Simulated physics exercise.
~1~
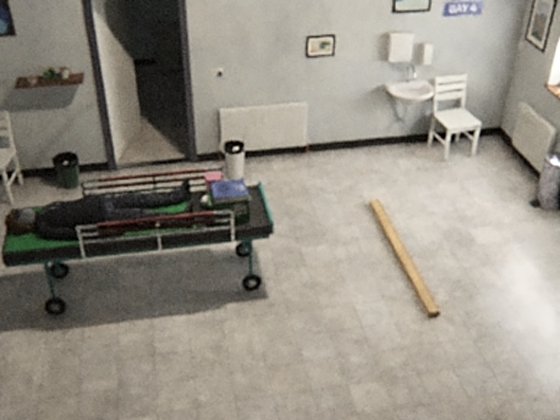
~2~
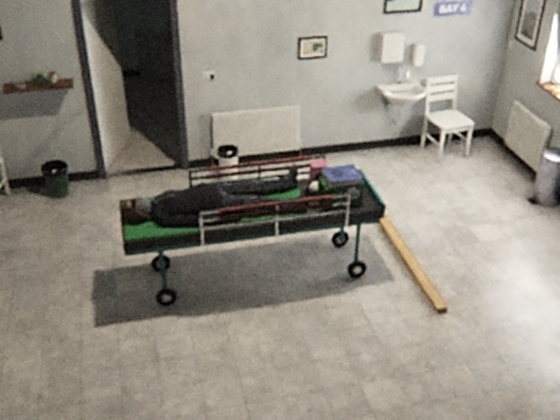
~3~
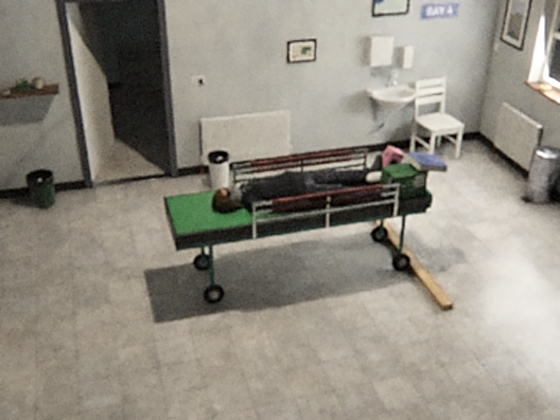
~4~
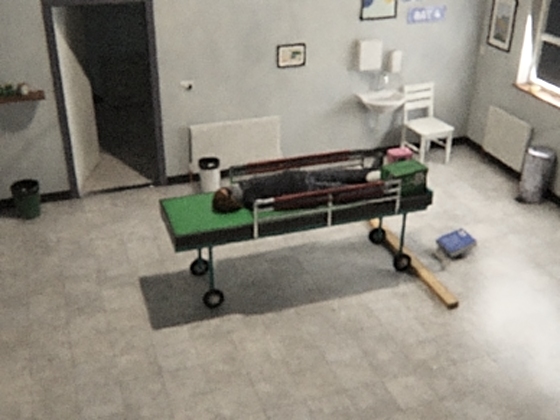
A hospital trolley carrying a limp person rolled right across a tiled room and stopped at a wooden strip on the floor; the person slid towards its front, and a blue folder dropped off the end while the other things stayed aboard.
